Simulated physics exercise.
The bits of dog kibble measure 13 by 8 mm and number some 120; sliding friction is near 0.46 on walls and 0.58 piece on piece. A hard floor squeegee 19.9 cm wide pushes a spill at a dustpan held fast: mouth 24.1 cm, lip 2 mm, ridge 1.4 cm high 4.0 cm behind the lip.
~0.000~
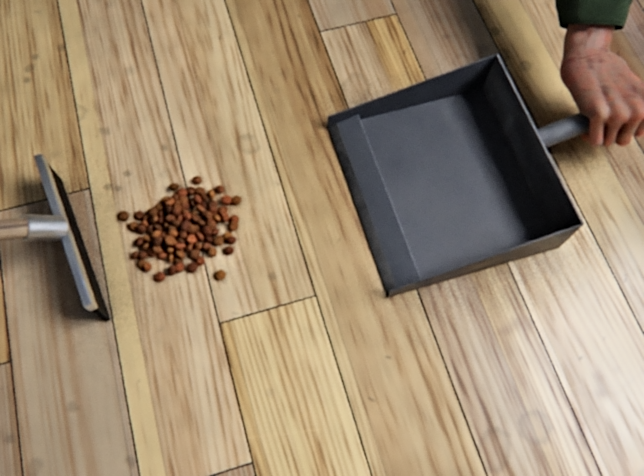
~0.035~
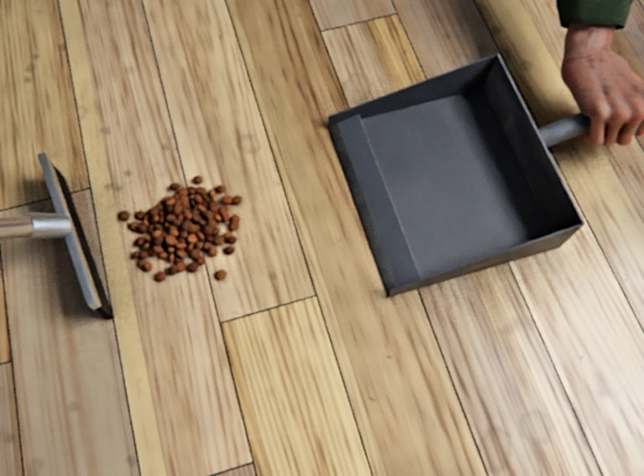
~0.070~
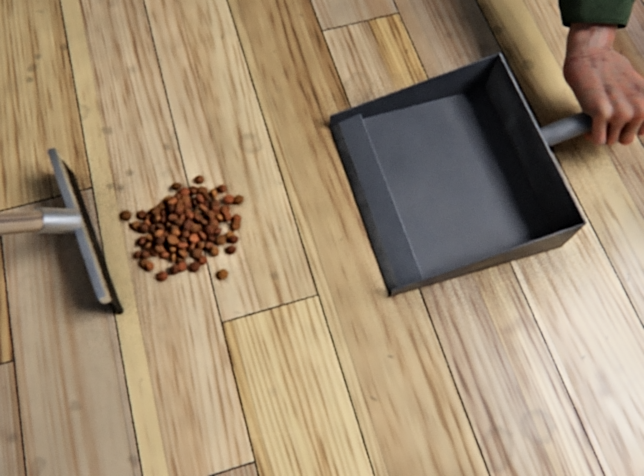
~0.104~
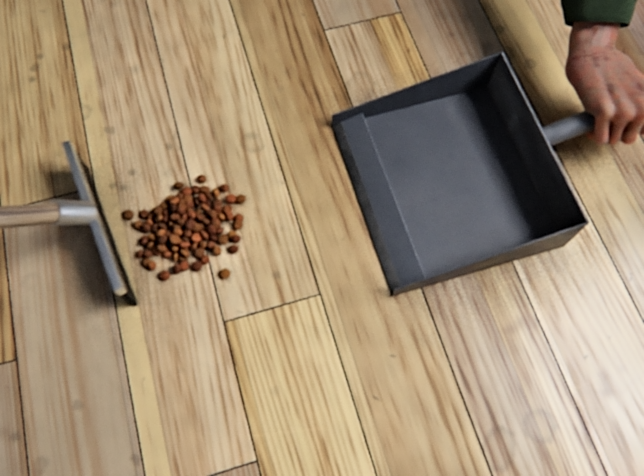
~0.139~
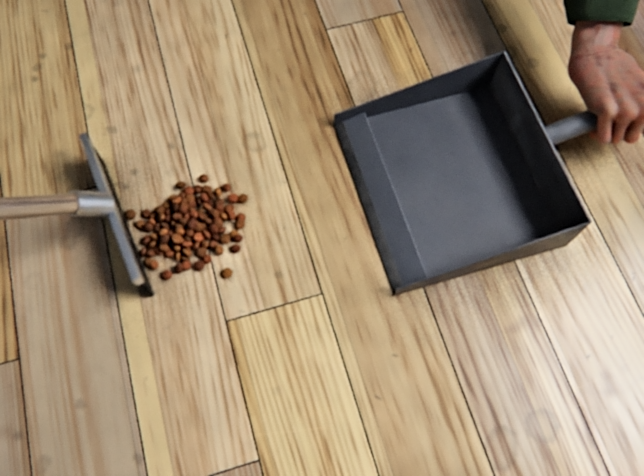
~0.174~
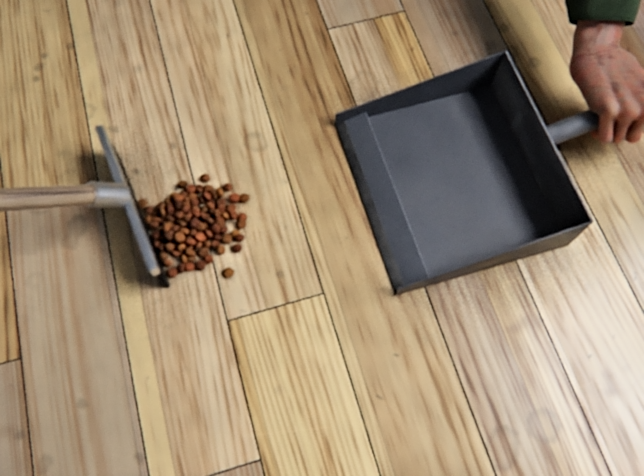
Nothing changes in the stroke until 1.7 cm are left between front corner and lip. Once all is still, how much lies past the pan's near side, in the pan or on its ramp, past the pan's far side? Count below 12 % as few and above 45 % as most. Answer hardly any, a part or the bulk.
Past the pan's near side: Hardly any; in the pan or on its ramp: A part; past the pan's far side: A part.
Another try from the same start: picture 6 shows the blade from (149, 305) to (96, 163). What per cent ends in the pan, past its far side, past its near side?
Pan 5, far 5, near 0.
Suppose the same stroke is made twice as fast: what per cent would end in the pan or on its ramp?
It would be near 30 per cent.
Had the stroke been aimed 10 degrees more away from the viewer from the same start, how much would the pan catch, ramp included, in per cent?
Then about 5 per cent.
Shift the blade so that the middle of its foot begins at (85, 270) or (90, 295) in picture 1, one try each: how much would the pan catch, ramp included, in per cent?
About 25 and 20 per cent.
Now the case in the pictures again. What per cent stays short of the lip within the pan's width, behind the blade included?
Some 45 per cent.
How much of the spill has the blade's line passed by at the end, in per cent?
Some 20 per cent.
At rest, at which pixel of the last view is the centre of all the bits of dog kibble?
At about (337, 143).
After 0.41 s, middle of the blade 15 cm from the lip; 0 % over the lip, far side 10 %, near side 0 %.
Then, at 0.56 s, middle of the blade 7 cm from the lip; 0 % over the lip, far side 20 %, near side 0 %.
Then, at 0.84 s, middle of the blade 3 cm from the lip; 20 % over the lip, far side 30 %, near side 0 %.
In the end, at 1.3 s, near side 0 %, pan 20 %, far side 30 %, in front of the lip or behind the blade 45 %.
